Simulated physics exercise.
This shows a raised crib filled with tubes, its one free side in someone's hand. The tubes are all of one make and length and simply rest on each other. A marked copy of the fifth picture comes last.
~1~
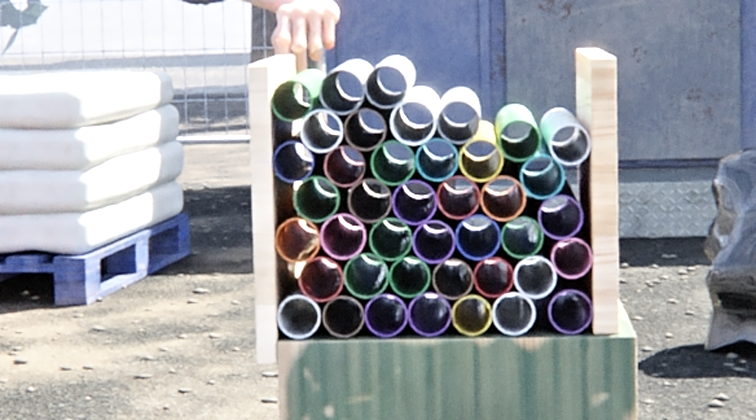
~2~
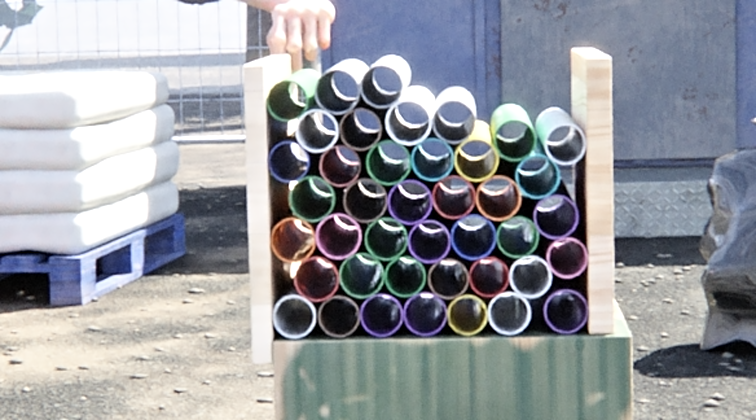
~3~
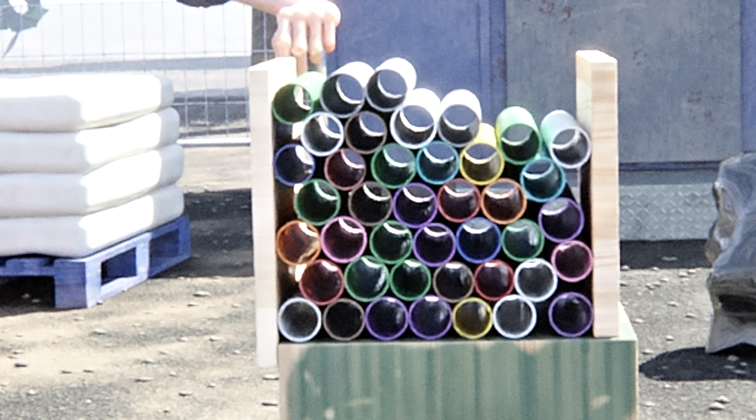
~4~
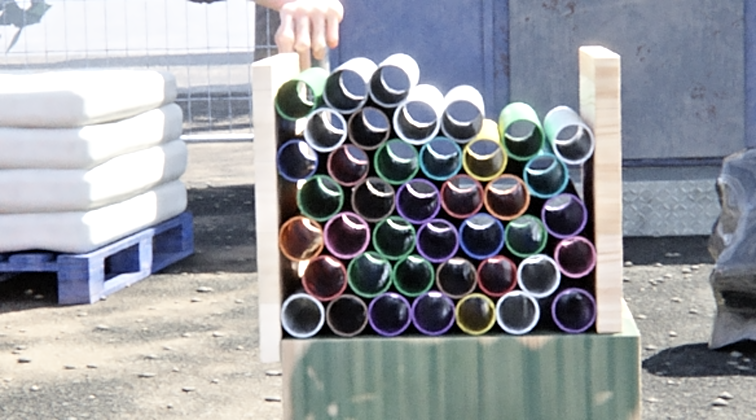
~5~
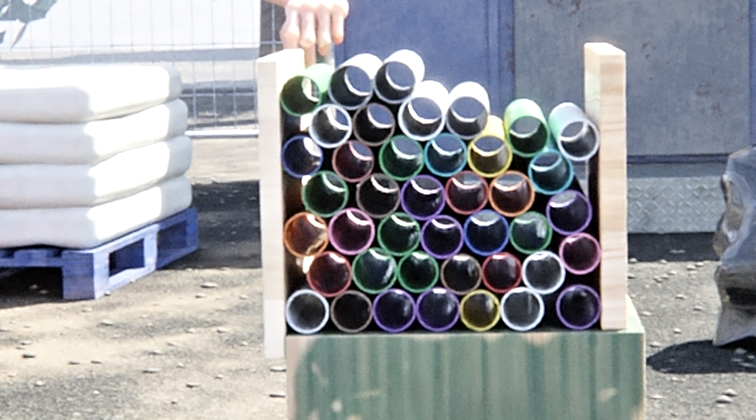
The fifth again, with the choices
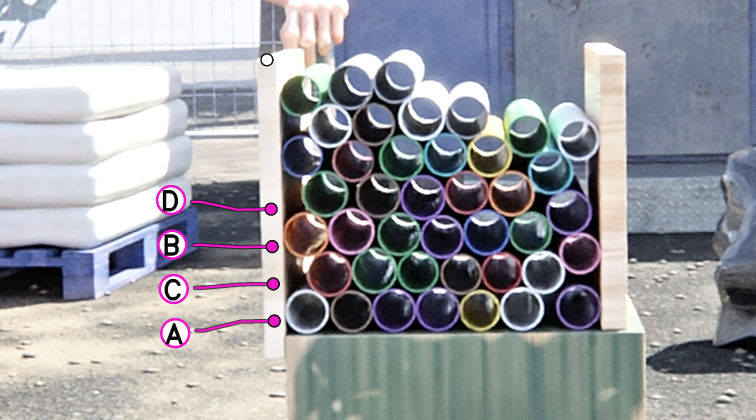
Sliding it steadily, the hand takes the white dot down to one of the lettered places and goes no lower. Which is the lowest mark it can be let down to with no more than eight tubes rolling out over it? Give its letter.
Mark B is as low as it can go.
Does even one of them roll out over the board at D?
Yes, at D.
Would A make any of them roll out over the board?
At A: Yes.
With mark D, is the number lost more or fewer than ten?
It loses fewer than ten.
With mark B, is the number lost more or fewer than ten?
It loses fewer than ten.
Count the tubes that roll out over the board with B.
The count is four.
On the marked copy, A at (274, 321); B at (272, 247); C at (273, 284); D at (271, 210); the white dot at (267, 60).
Taking B. A third of the way, top of the board (281, 141).
Two thirds of the way, top of the board (283, 235).
When it is over, top of the board (283, 246), about four out over the board.
As for the rest, A more than eight out over the board; C nine out over the board; D about four out over the board.
